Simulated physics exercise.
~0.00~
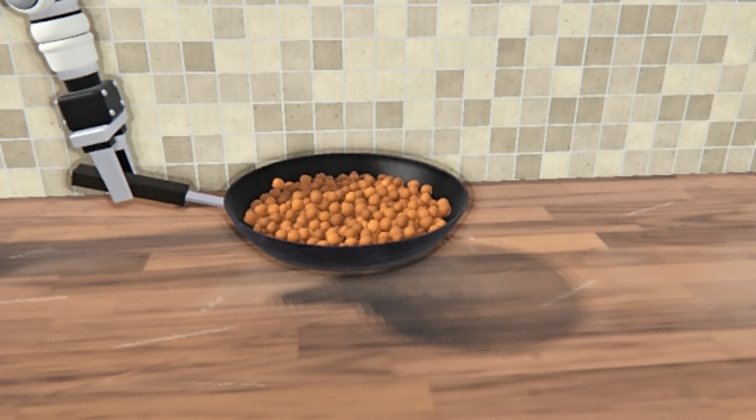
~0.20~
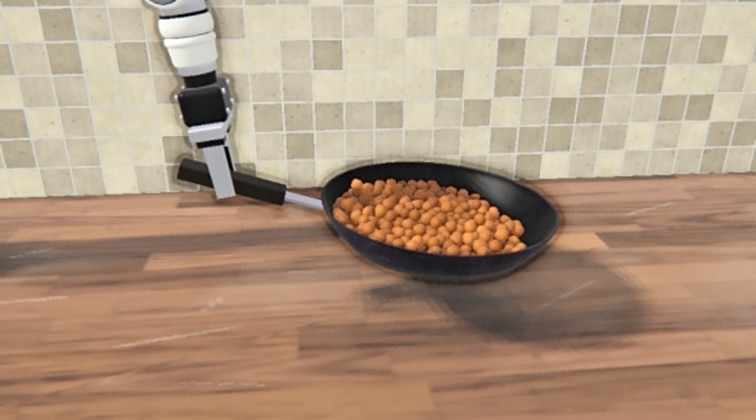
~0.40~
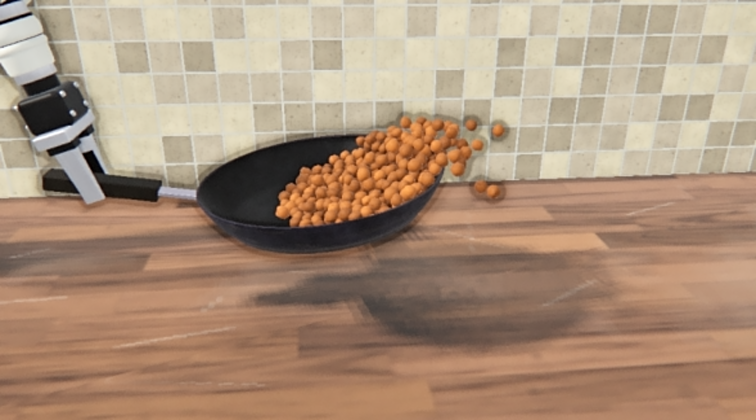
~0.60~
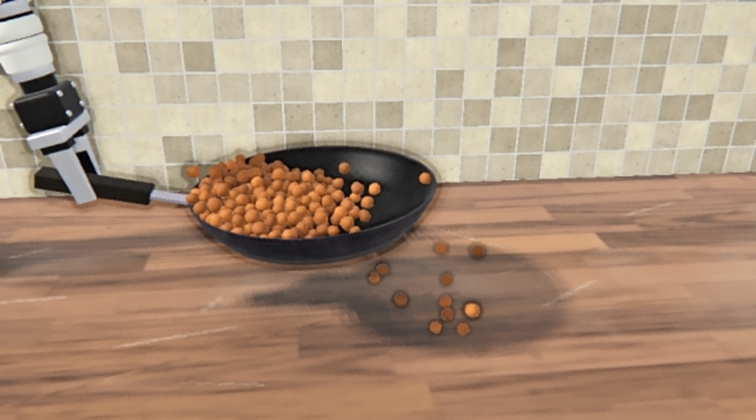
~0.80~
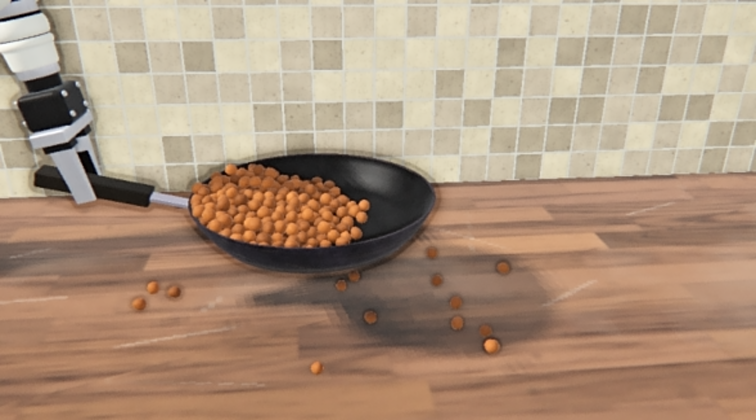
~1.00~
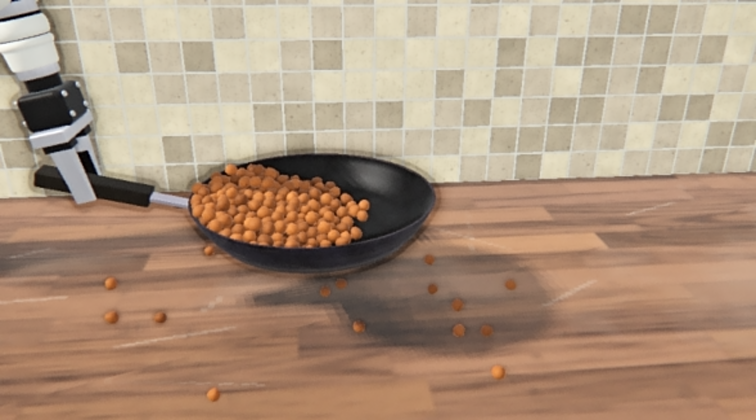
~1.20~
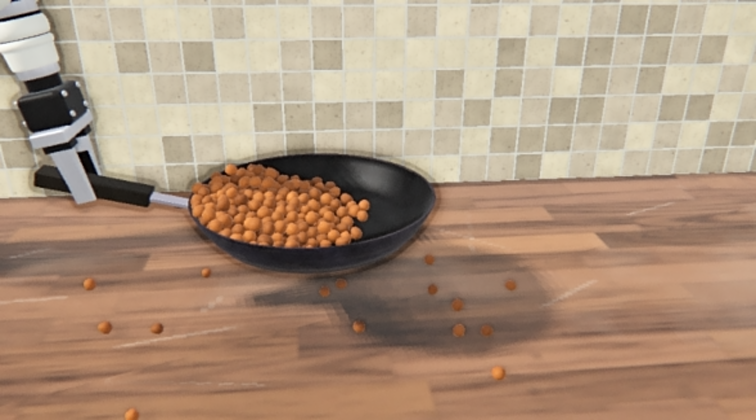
Robot arm sliding a black frying pan of hazelnuts right, then jerking it back left, leaving several scattered on the wooden counter.
